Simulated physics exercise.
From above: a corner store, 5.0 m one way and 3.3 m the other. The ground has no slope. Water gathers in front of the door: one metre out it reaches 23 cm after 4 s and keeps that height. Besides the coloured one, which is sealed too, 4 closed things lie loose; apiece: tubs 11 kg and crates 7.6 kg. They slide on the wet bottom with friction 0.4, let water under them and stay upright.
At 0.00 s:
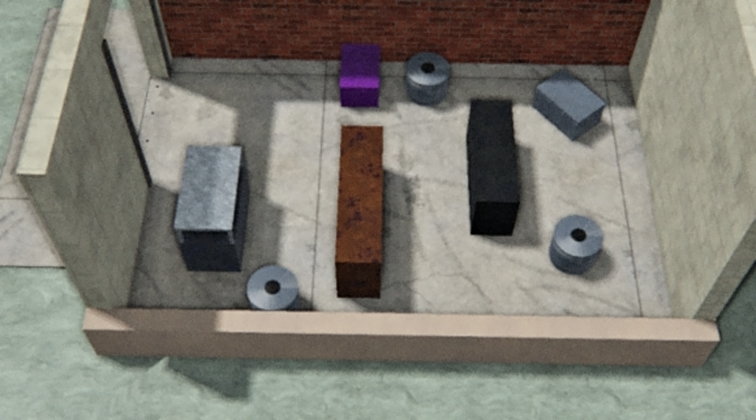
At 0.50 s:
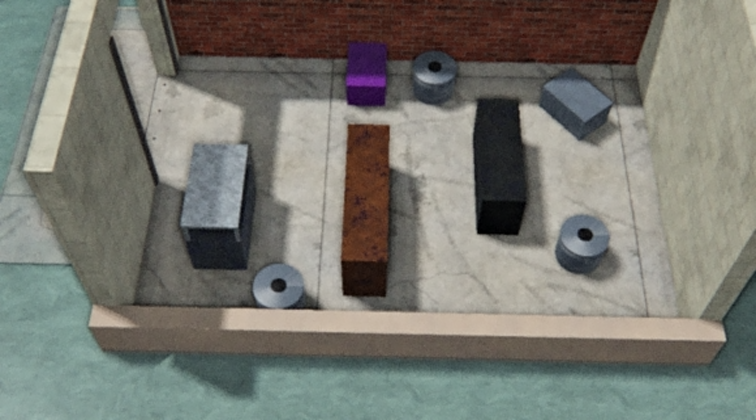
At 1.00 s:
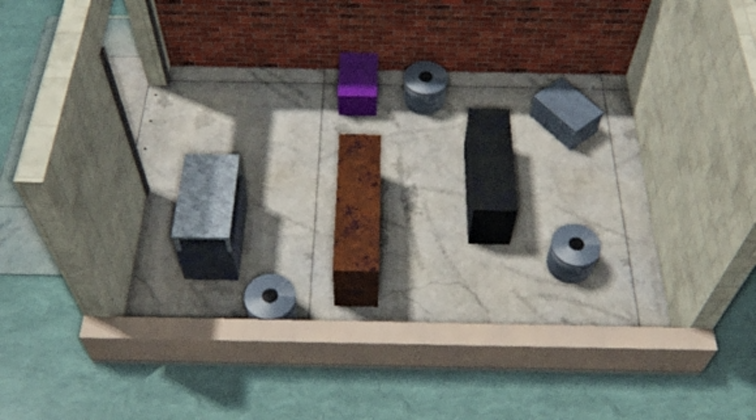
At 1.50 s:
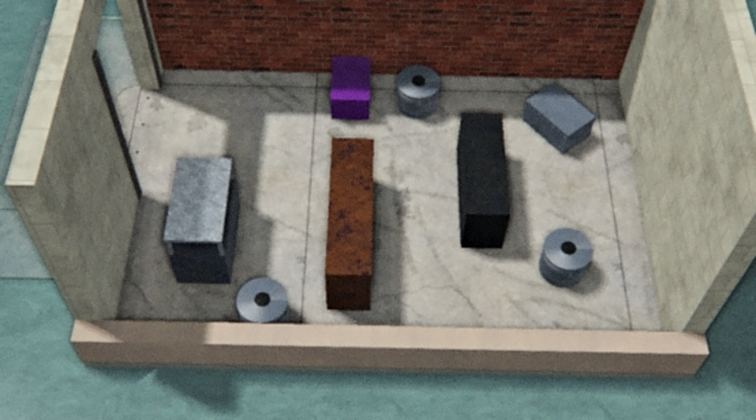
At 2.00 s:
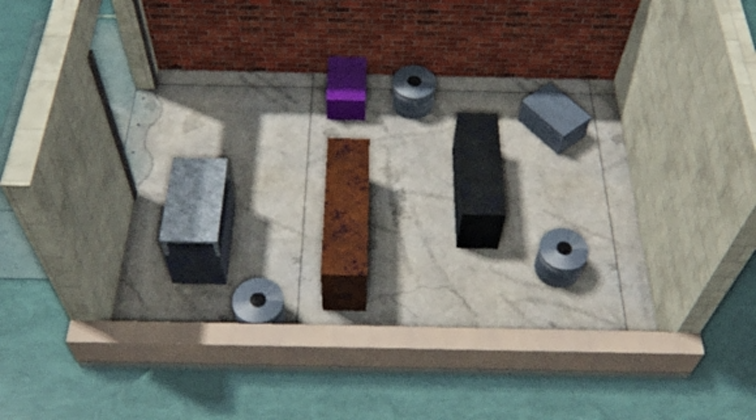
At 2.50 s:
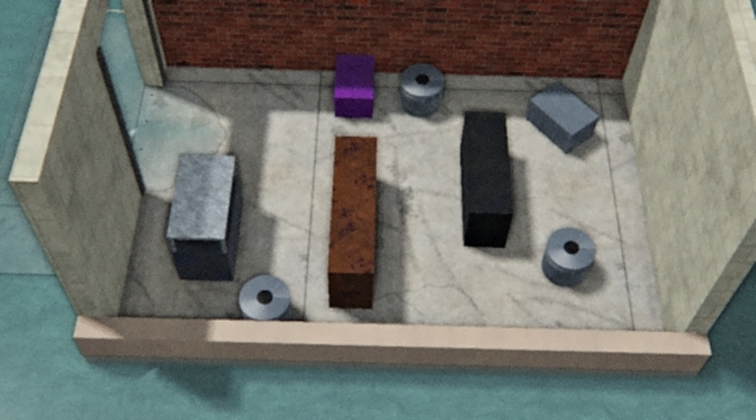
A small walled room with a brick back wall and pale concrete floor is seen from above, with greenish water outside. A long rusty brown block and a black one stand mid-floor, a grey crate at left, a purple crate and tub at the back, another crate and tub at right, and a tub in front. The camera sways slightly while shallow water spreads inside from the left doorway, and the objects stay put.
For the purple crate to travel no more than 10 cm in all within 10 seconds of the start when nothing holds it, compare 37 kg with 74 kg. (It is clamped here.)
I expect that only the higher weight holds it.
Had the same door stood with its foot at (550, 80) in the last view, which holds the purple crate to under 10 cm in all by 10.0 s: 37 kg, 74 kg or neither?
Then the lower weight is enough.
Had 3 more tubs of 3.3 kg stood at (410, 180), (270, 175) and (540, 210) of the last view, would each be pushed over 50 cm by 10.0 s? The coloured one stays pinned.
In that order: More, past it, less.
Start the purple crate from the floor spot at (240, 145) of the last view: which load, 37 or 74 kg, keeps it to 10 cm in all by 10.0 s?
Only the larger holds.
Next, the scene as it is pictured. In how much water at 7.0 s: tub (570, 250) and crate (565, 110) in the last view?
Roughly 0 and 4 cm.
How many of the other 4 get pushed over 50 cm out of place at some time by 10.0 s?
I count 2.
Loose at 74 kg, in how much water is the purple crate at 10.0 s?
Roughly 12 cm.
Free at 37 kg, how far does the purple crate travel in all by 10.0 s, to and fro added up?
About 200 cm.
After 3.5 s the purple crate would be 0 cm from its start with 37 kg and 0 cm from its start with 74 kg; 0 cm of water round it then.
After 4.5 s the purple crate would be 1 cm from its start with 37 kg and 0 cm from its start with 74 kg; 8 cm of water round it then.
After 7.0 s the purple crate would be 66 cm from its start with 37 kg and 0 cm from its start with 74 kg; 10 cm of water round it then.
After 10.0 s the purple crate would be 187 cm from its start with 37 kg and 0 cm from its start with 74 kg; 12 cm of water round it then.
